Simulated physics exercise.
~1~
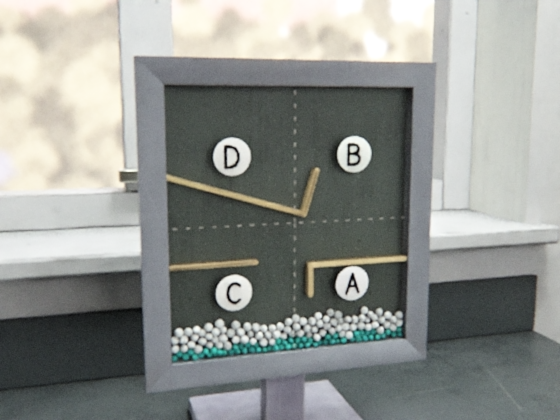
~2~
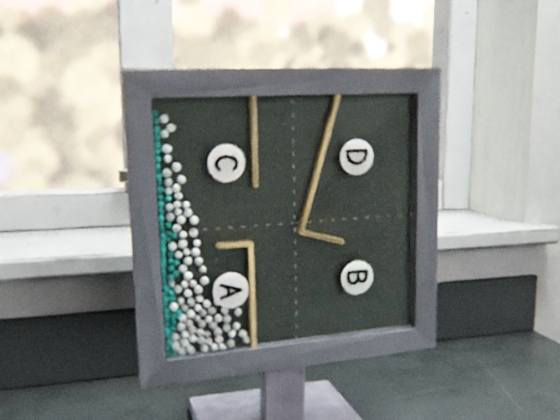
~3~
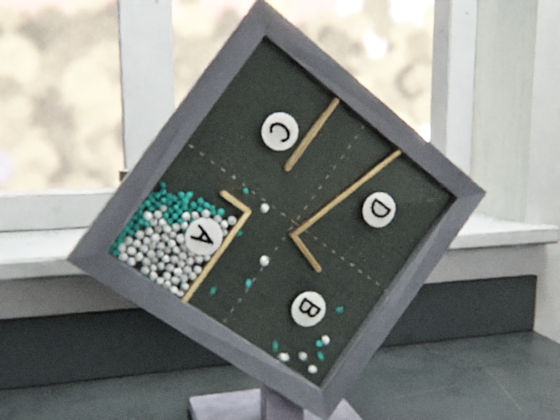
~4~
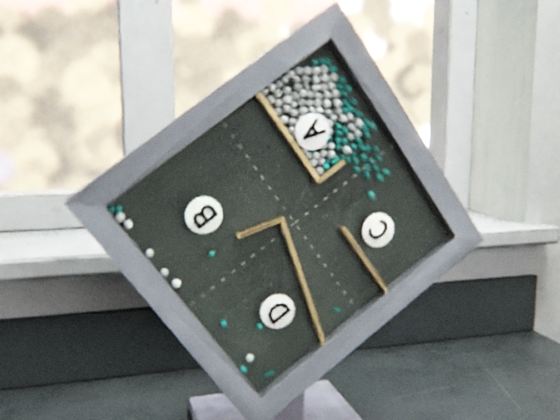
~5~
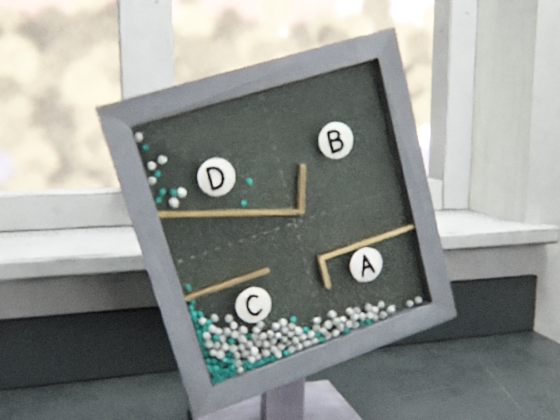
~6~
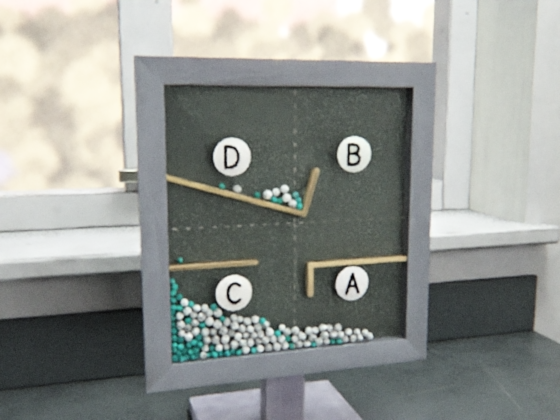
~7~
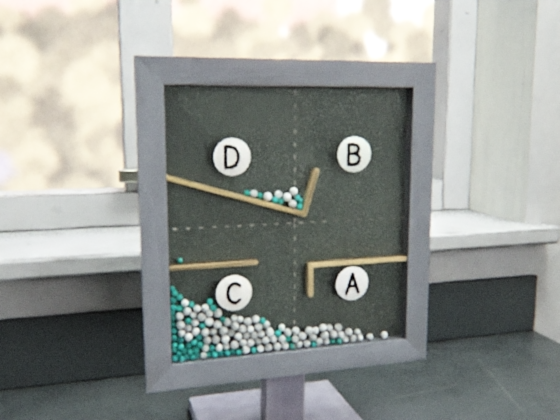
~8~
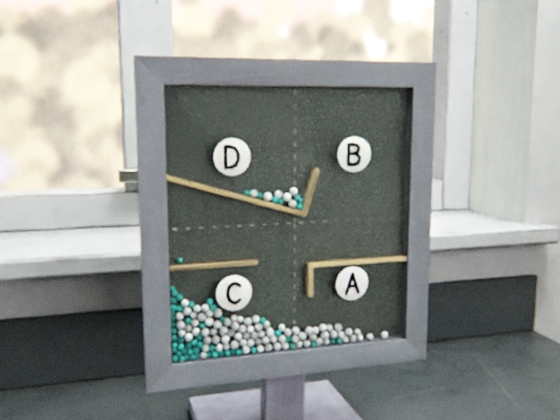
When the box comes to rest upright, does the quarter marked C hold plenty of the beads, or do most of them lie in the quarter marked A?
The quarter marked C holds plenty of the beads. Only part of them lie in A, and hardly any are in B or D.
At the start, white and smaller turquoise beads lie along the bottom of an upright box whose quarters are marked A, B, C and D. The box turns clockwise, and the beads pile up at the left, mostly in A. As it tilts further, A's ledges hold most of them while a few stray towards B. The turn carries A to the top with its load, then brings the box upright, and the beads pour down. It ends still, with most beads heaped in C, part trailing into A and a few on the slanted ledge under D.
